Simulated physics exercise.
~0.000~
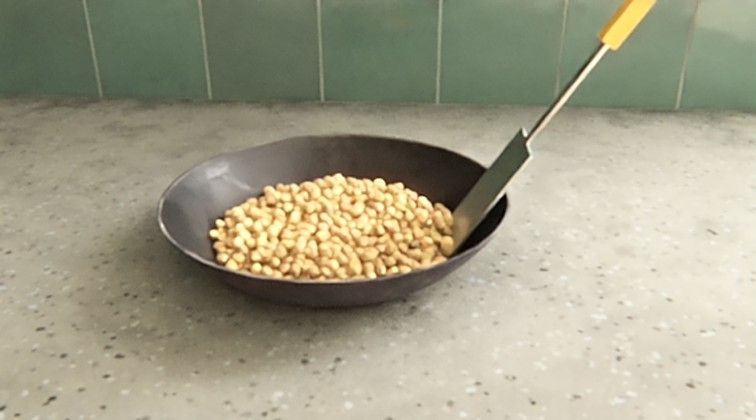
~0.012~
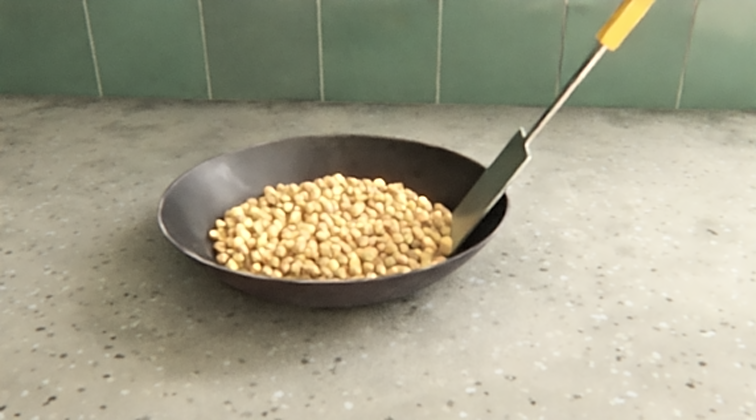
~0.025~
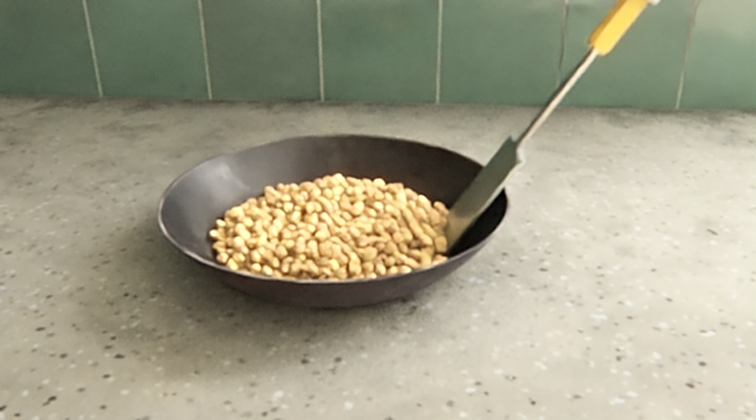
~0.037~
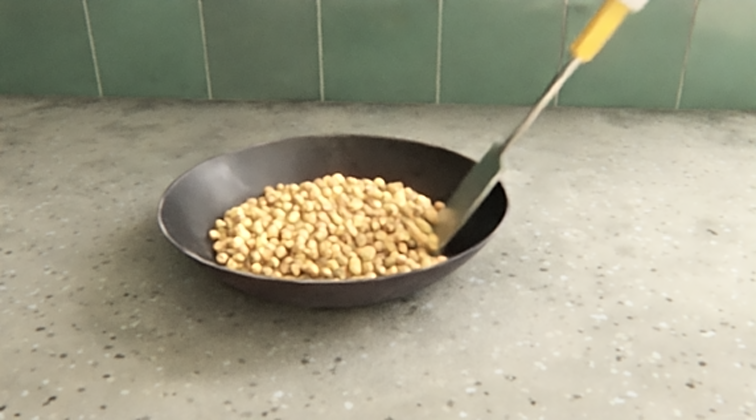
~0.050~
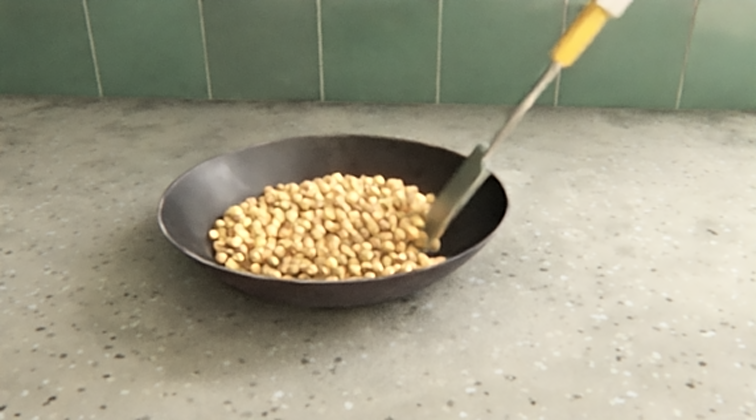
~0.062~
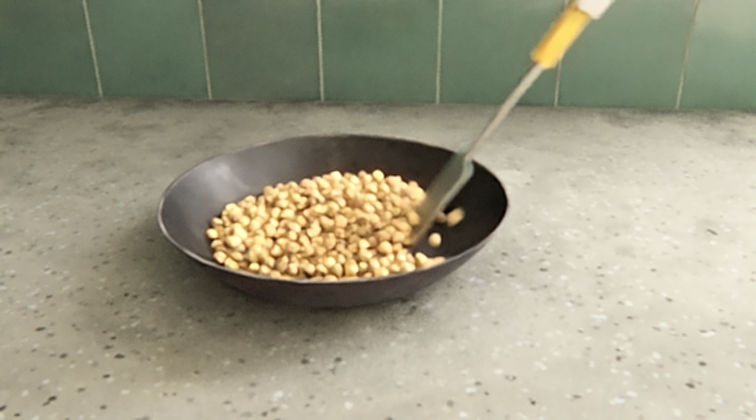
A dark, wide wok sits on a speckled grey countertop before a green tiled wall, seen from the front and slightly above by a still camera. It holds a heap of pale tan chickpeas, with a metal spatula with a yellow handle leaning in from the upper right. The spatula rests at first, then slides left into the heap, pushing chickpeas while a few scatter behind its blade.
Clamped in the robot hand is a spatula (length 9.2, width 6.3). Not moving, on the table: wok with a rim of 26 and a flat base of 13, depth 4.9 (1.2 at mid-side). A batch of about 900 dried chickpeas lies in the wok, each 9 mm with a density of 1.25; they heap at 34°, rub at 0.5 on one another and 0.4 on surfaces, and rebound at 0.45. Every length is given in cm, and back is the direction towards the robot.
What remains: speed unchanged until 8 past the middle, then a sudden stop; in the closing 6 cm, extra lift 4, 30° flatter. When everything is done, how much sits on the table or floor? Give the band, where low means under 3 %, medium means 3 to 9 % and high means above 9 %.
Band: High.
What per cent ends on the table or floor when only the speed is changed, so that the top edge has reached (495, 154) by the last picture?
Share: Roughly 5 %.
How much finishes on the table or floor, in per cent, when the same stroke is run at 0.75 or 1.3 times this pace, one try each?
First try around 10 %, second try around 20 %.
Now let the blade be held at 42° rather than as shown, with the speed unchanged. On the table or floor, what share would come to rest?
In that case around 15 per cent.
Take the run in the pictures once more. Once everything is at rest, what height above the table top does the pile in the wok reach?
Height at rest: Roughly 5.5 cm.
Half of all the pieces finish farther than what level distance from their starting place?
The value is roughly 3 cm.
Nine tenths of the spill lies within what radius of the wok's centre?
I'd put it at about 50 centimetres.
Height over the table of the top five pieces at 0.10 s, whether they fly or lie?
I'd say close to 7 cm on average.
After 0.10 s, sloping 57°, highest piece 7 above the table; 899 in the wok, 1 on the blade or in flight.
After 0.15 s, sloping 48°, highest piece 10 above the table; 899 in the wok, 1 on the blade or in flight.
After 0.37 s, sloping 27°, highest piece 6 above the table; 776 in the wok, 119 on the table or floor, 5 on the blade or in flight.
After 1.42 s, sloping 27°, highest piece 6 above the table; 776 in the wok, 124 on the table or floor.
In the end, 776 in the wok, 124 on the table or floor. That is 14 % on the table or floor.
